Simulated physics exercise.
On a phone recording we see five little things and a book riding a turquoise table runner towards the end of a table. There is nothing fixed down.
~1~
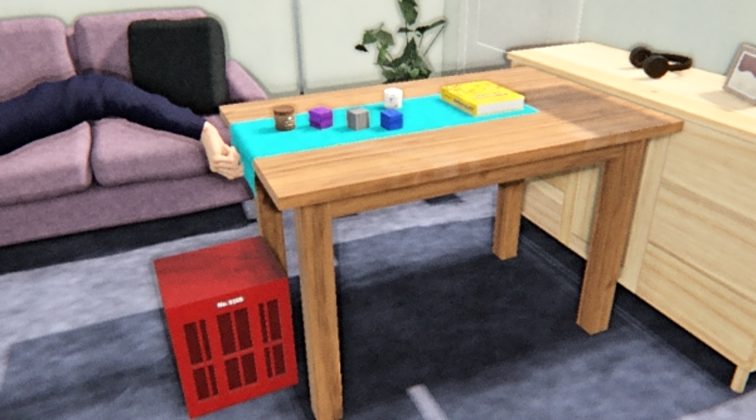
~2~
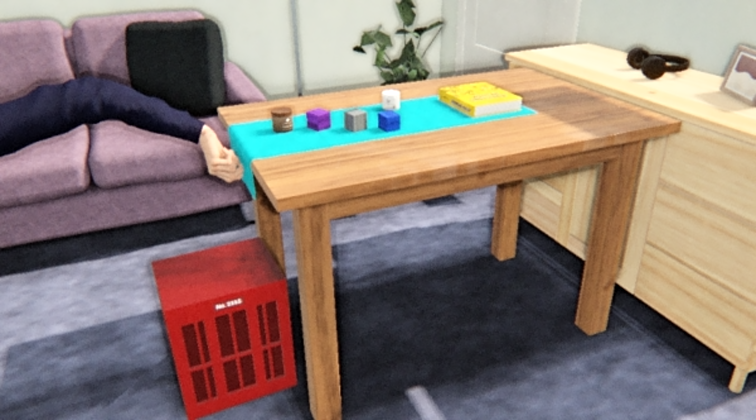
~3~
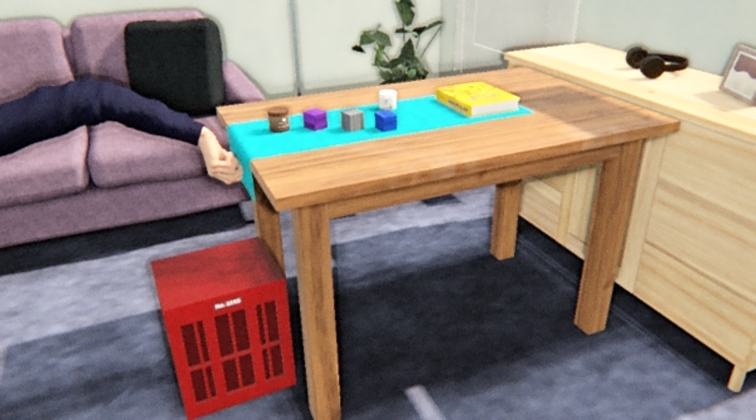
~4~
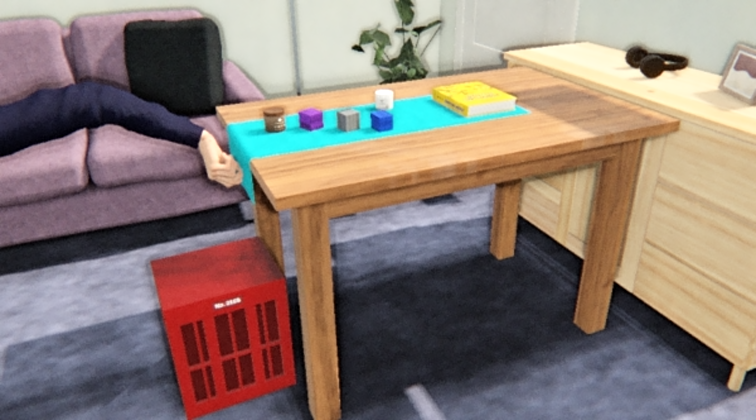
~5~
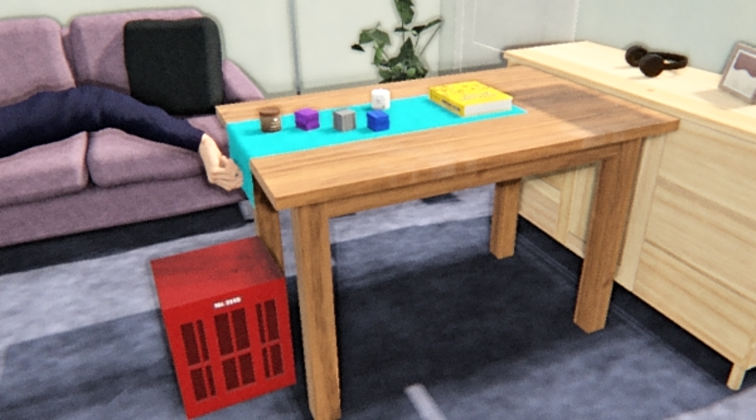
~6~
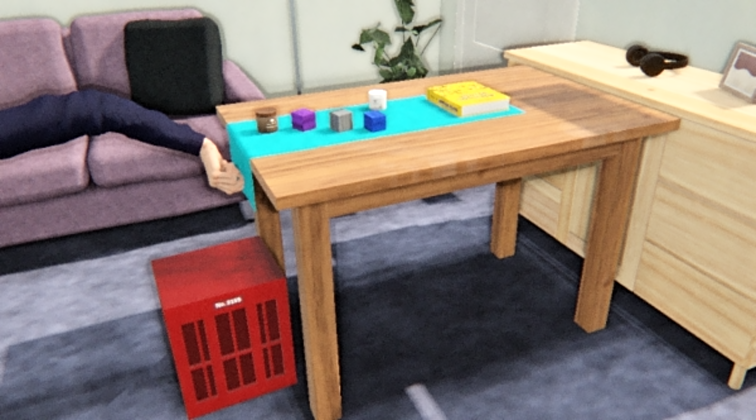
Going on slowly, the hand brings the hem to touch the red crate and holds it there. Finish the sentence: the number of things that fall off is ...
... two.
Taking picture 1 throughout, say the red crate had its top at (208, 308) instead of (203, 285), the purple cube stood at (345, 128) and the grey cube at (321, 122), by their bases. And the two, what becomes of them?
The purple cube is lost; the grey cube is lost.
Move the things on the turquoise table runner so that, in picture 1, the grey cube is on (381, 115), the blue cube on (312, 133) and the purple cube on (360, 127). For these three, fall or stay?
Well, the grey cube is safe, the blue cube is dislodged, and the purple cube is safe.
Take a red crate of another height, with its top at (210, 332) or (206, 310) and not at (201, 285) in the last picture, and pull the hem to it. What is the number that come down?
Over the edge go 4 and 3.
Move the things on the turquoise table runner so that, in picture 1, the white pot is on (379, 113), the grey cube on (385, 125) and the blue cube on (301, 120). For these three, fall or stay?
The white pot stays on; the grey cube keeps its place on top; the blue cube tumbles off.
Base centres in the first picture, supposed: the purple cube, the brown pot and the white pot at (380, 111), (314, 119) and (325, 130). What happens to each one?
Outcome: Purple cube stays aboard, brown pot falls away, white pot falls away.
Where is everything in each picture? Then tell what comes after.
In the first picture, hem (257, 198); brown pot (284, 108); purple cube (320, 110); grey cube (358, 110); blue cube (391, 112); white pot (393, 91); top of the crate (203, 285).
In the second picture, hem (256, 200); brown pot (281, 110).
In the third picture, hem (256, 202); purple cube (315, 111).
In the fourth picture, hem (255, 205); grey cube (348, 111); top of the crate (201, 286).
In the fifth picture, hem (254, 209); blue cube (378, 113).
In the sixth picture, hem (256, 212); brown pot (266, 110); purple cube (303, 112); grey cube (341, 112); blue cube (375, 114); white pot (378, 92).
Soon after, hem near (247, 225); brown pot gone.
After that, hem near (249, 250); brown pot gone.
And then, hem on the crate; brown pot and purple cube gone.
In the end, hem on the crate; brown pot and purple cube gone. It carries off two.
